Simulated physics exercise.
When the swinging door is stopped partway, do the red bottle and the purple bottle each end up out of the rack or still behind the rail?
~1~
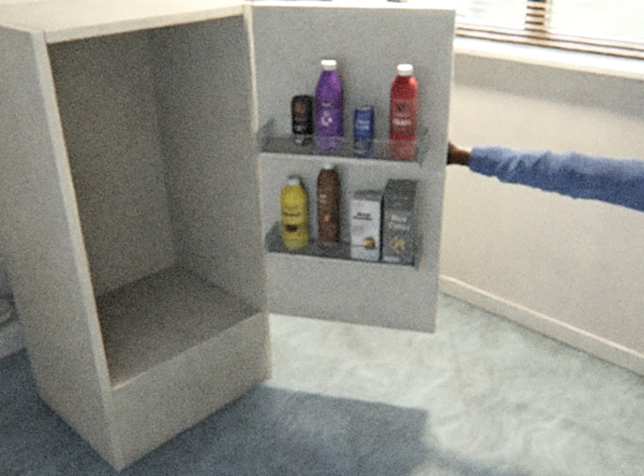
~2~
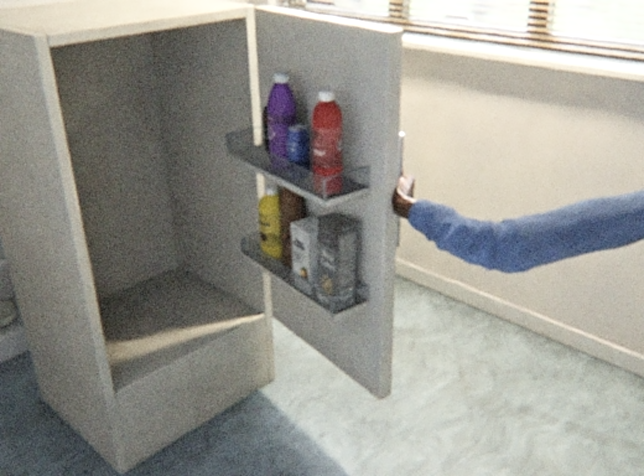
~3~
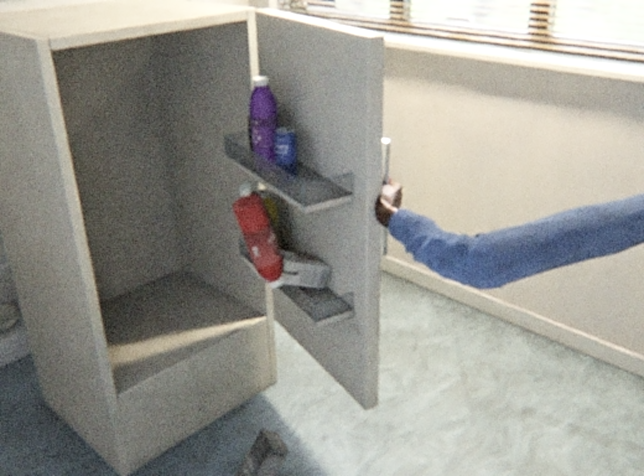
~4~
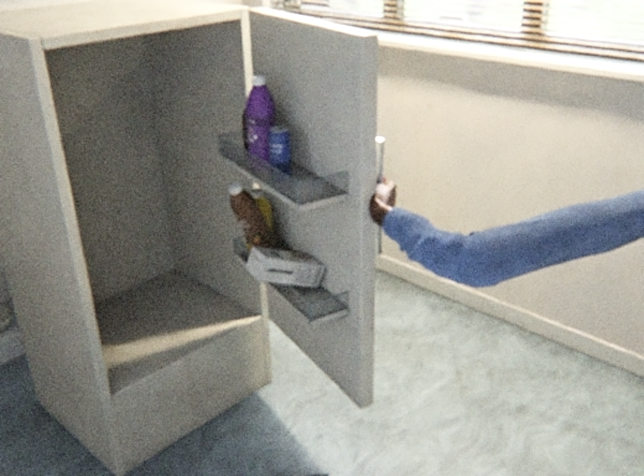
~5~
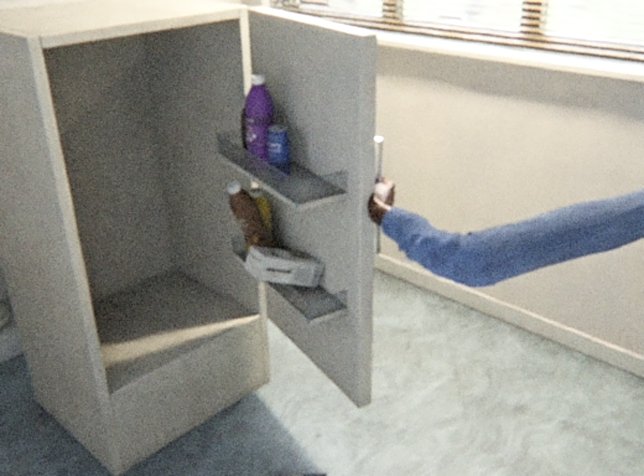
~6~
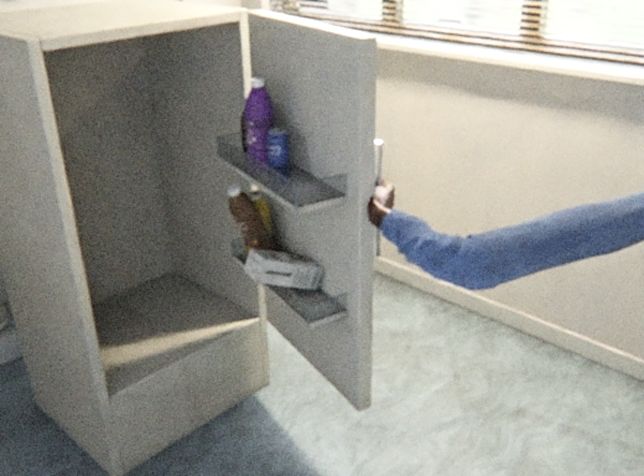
The red bottle goes over its rail and out of the rack, while the purple bottle stays standing behind the rail.
